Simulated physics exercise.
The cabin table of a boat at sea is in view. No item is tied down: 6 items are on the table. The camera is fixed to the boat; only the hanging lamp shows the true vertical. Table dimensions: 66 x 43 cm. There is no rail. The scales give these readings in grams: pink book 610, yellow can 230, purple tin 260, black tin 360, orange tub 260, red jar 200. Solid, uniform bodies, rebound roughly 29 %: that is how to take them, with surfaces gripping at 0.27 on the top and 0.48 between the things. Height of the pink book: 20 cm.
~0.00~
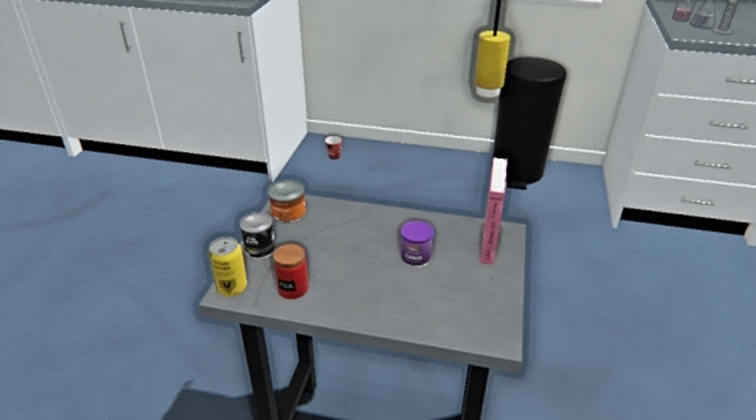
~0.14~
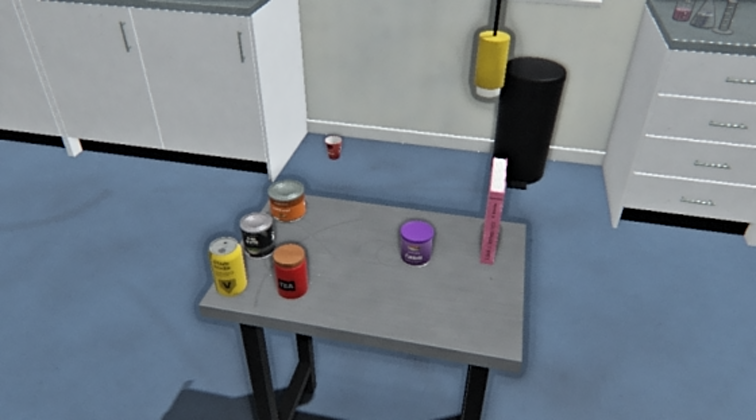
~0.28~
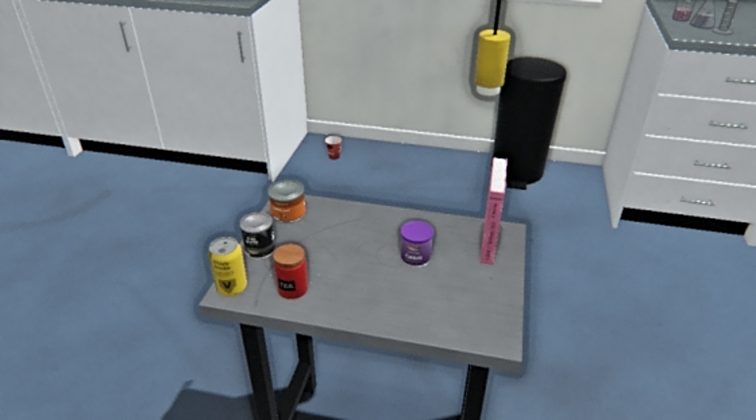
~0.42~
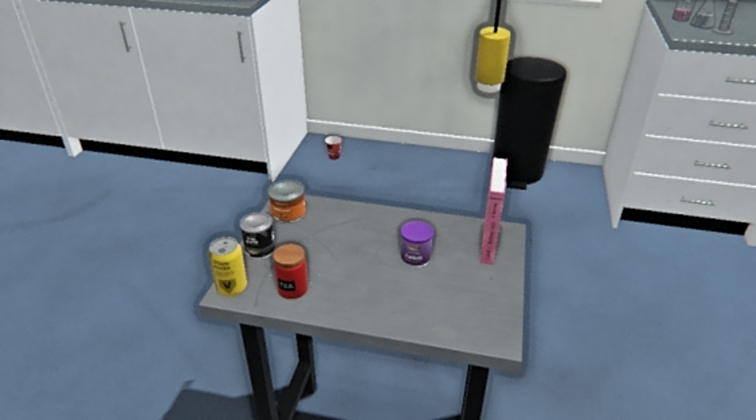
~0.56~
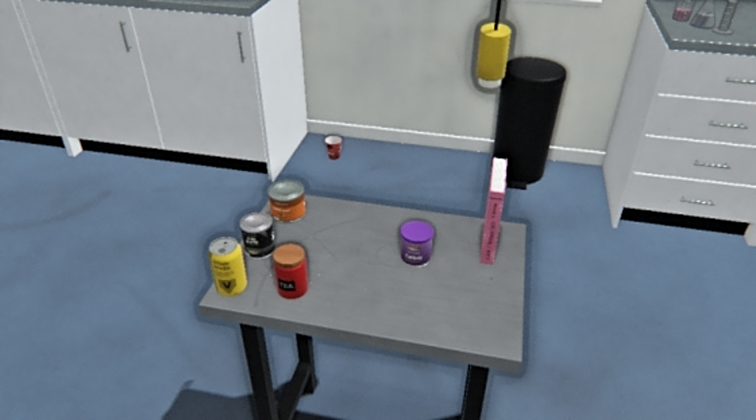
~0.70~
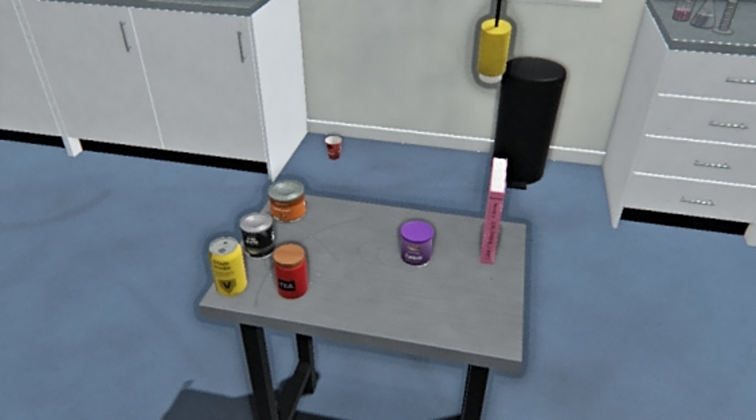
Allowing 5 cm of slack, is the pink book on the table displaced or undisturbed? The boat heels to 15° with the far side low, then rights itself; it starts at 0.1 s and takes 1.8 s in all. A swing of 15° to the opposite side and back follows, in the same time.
The pink book is undisturbed.
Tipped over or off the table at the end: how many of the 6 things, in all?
The answer: 0.
Around 1.40 s, heel 9°, far side down.
Around 2.40 s, heel 9°, near side down.
Around 3.50 s, heel 2°, near side down.
Finally (4.2 s), all 6 still in place (within 5 cm). Final places as that camera would see them, pink book near (493, 211).
